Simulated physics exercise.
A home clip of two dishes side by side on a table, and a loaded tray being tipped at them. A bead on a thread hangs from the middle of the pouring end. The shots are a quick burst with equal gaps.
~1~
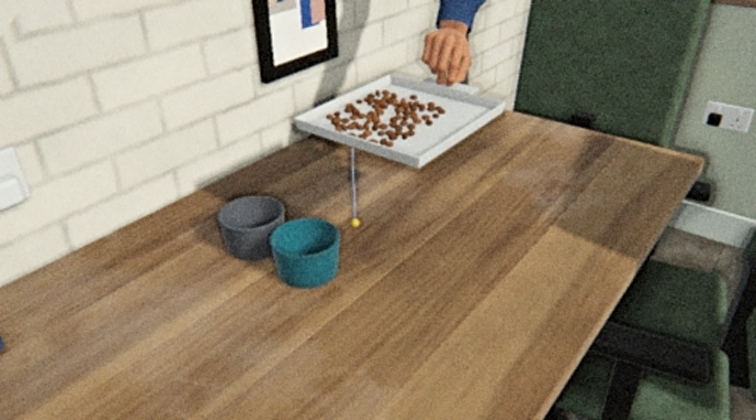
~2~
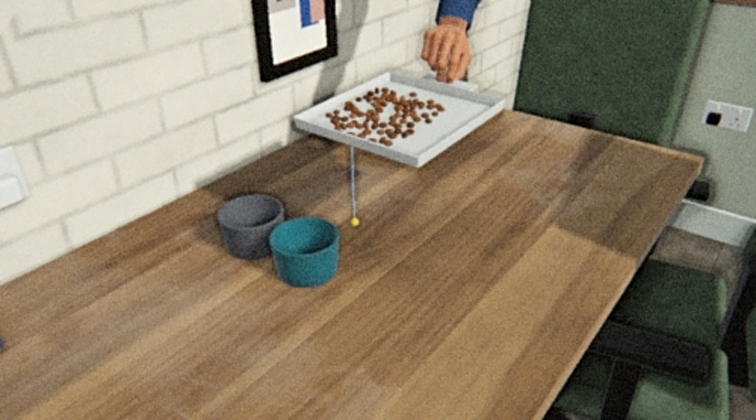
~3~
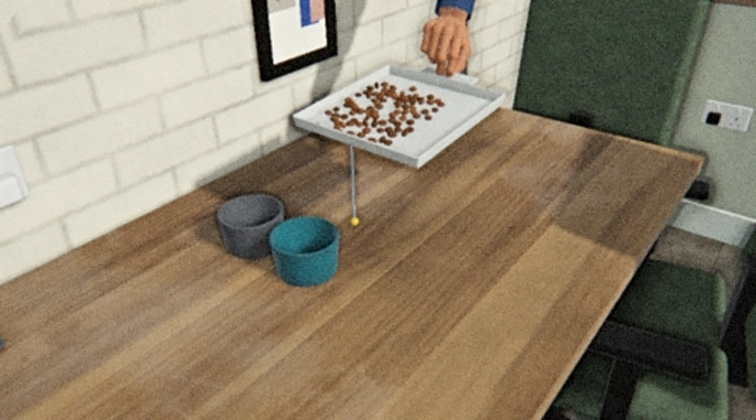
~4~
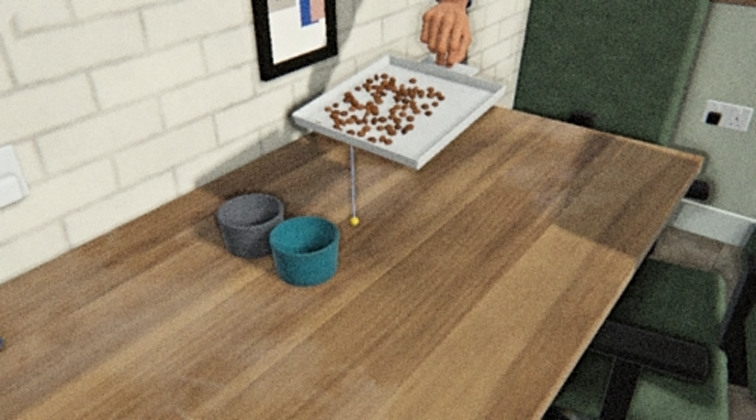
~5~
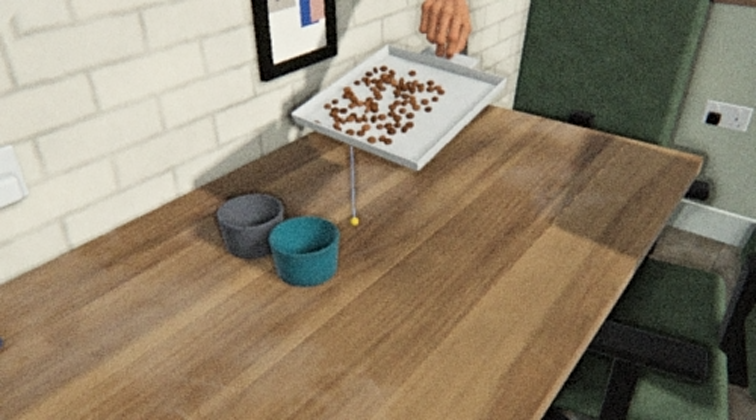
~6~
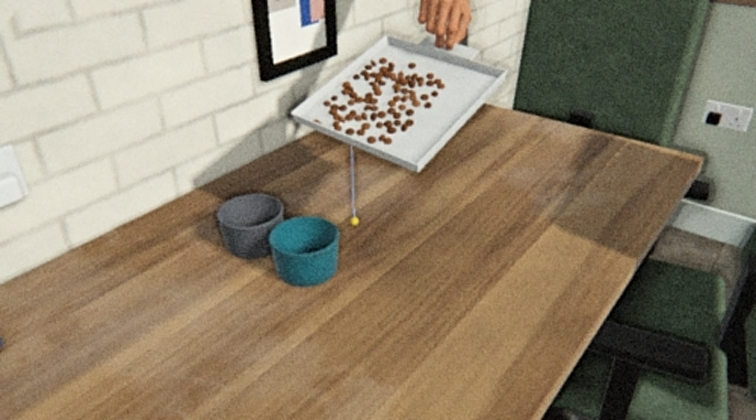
Hand gradually tilting a pale tray of brown kibble above a wooden table, near a grey dish and a teal dish.
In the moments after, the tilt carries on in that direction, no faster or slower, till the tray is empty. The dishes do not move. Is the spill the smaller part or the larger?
They take only the smaller part between them.
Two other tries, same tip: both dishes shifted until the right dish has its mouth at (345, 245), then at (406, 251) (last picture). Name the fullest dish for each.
The first try: The right-hand dish. The second: The dish on the right.
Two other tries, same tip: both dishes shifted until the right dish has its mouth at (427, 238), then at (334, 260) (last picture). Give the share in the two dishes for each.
Near 10 % and 40 %.
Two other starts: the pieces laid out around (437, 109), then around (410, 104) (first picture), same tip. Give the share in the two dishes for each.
The first gives 0 %, the second 10 %.
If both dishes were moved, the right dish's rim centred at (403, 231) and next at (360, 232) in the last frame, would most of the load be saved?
The first try: Under half. The second: Less than half.
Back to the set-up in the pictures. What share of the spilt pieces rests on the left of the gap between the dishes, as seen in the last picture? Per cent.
Near 10 %.
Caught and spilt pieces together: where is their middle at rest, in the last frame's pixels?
Roughly at (360, 292).
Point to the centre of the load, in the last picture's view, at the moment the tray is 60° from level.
Roughly at (363, 133).
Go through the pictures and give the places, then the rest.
The first picture shows corners of the pouring end at (297, 118) and (419, 156), level; middle of the load at (380, 112), bits of dog kibble; left dish at (229, 239); right dish at (283, 266); bead on its thread at (355, 223).
The second picture shows corners of the pouring end at (296, 117) and (418, 156), level; middle of the load at (380, 110).
The third picture shows corners of the pouring end at (296, 115) and (418, 157), tipped barely, lowest at the right corner; middle of the load at (379, 107).
The fourth picture shows corners of the pouring end at (295, 114) and (417, 158), tipped a little, lowest at the right corner; middle of the load at (379, 102).
The fifth picture shows corners of the pouring end at (295, 113) and (417, 161), tipped a little, lowest at the right corner; middle of the load at (379, 97).
The sixth picture shows corners of the pouring end at (294, 112) and (417, 163), tipped clearly, lowest at the right corner; middle of the load at (373, 101); left dish at (228, 238); right dish at (282, 265).
Soon, tray tipped steeply; nearly all on the tray; a stray few in the air.
A while on, tray tipped right over; about half on the tray; a stray few in the right dish; about a quarter outside both; about a quarter in the air.
Towards the end, tray tipped past a quarter turn; about a quarter in the right dish; most outside both.
Finally, tray tipped past a quarter turn; about a quarter in the right dish; none in the left dish; most outside both.
